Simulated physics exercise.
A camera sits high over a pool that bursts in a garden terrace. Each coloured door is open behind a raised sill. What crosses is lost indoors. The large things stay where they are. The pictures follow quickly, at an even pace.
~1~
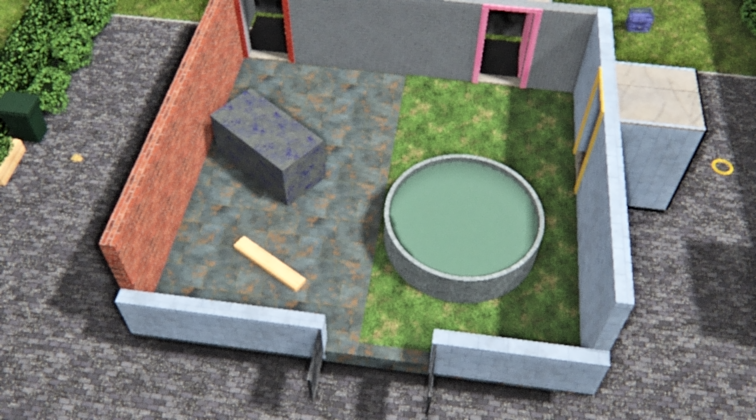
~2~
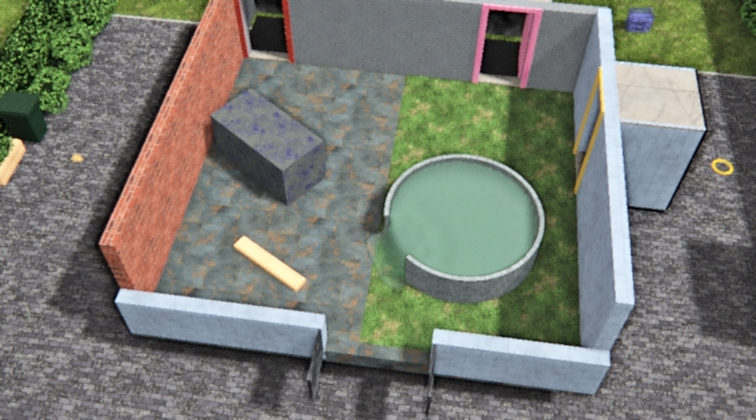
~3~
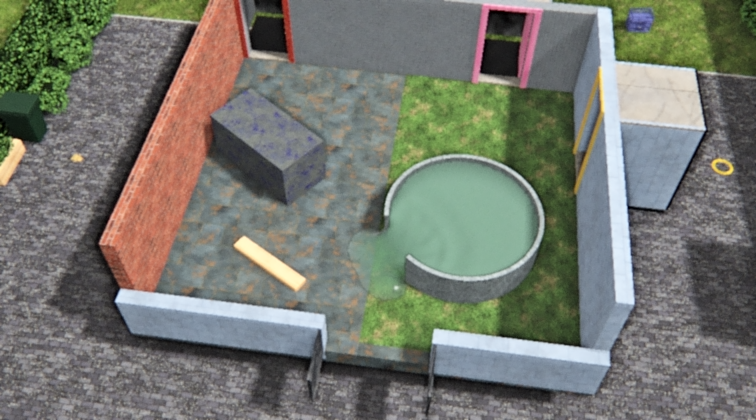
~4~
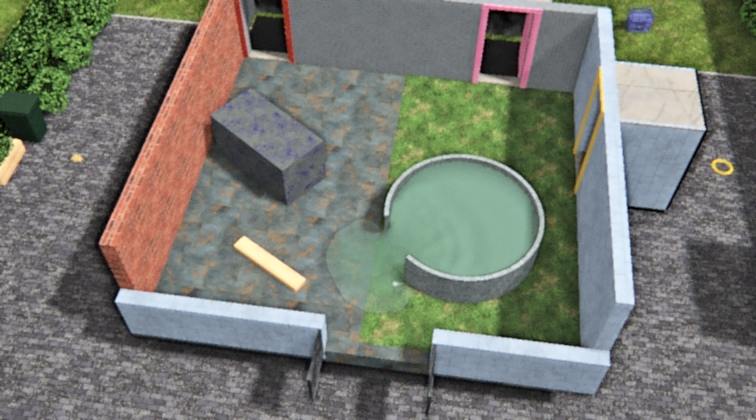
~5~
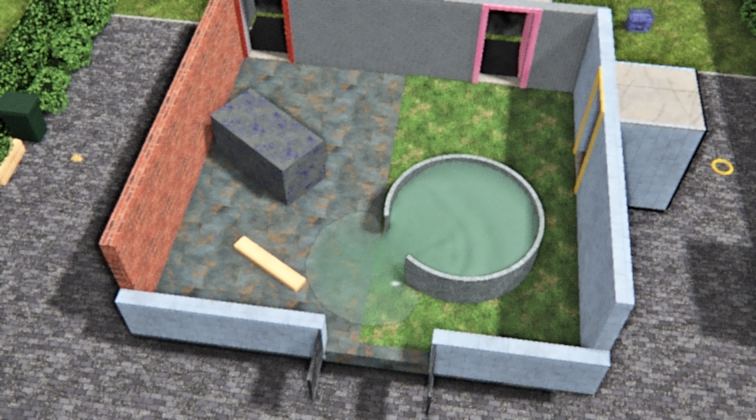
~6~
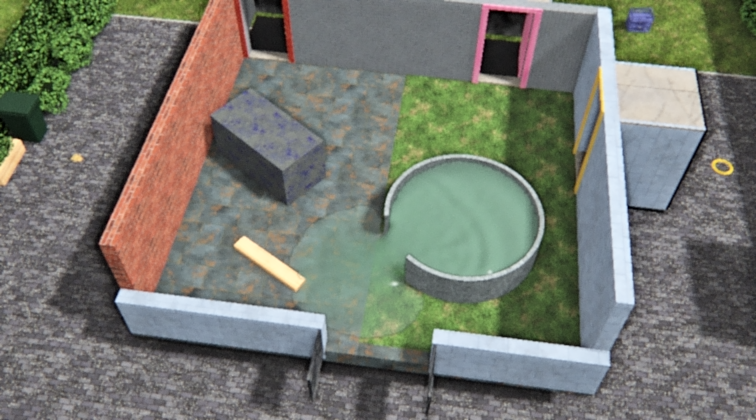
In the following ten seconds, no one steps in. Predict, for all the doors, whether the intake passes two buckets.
The pink door will get two buckets at most; the red door will get more than two buckets; the yellow door will get two buckets at most.
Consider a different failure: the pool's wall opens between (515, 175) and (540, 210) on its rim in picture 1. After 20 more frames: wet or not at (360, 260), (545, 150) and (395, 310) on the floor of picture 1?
Sequence of results: Missed by the flood, reached by the flood, missed by the flood.
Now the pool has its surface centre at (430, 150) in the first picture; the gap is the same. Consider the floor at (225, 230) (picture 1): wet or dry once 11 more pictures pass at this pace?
Result at that place: Inundated.
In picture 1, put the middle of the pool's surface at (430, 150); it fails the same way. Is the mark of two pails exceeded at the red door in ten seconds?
Note: Red door, limit exceeded.
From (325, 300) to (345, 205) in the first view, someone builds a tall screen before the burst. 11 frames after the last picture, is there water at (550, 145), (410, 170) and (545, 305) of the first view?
Spared, submerged, then spared.
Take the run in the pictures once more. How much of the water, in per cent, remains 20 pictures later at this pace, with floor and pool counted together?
Some 94 parts in a hundred have not run off.
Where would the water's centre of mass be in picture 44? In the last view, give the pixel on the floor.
I'd say around (346, 234).
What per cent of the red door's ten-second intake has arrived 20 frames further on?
It should be near 0 percent of the ten-second total.
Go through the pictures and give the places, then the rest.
In the first picture, still water in the round tank at (464, 216).
In the second picture, water pours out at (394, 253) and has run to (380, 235).
In the third picture, the front is at (356, 238), out from the gap at (394, 254).
In the fourth picture, water pours out at (394, 254) and has run to (330, 263).
In the fifth picture, the front is at (310, 275), out from the gap at (394, 254).
In the sixth picture, water pours out at (394, 253) and has run to (295, 294).
A moment on, water covers 20 % of the floor; the pink door not reached, the red door not reached, the yellow door not reached.
Next, water covers 30 % of the floor; the pink door not reached, the red door not reached, the yellow door not reached.
Then, water covers 35 % of the floor; the pink door not reached, the red door not reached, the yellow door not reached.
Later, water covers 50 % of the floor; the pink door not reached, the red door over two buckets in, the yellow door not reached.
In the end, water covers 75 % of the floor; the pink door not reached, the red door over two buckets in, the yellow door not reached.
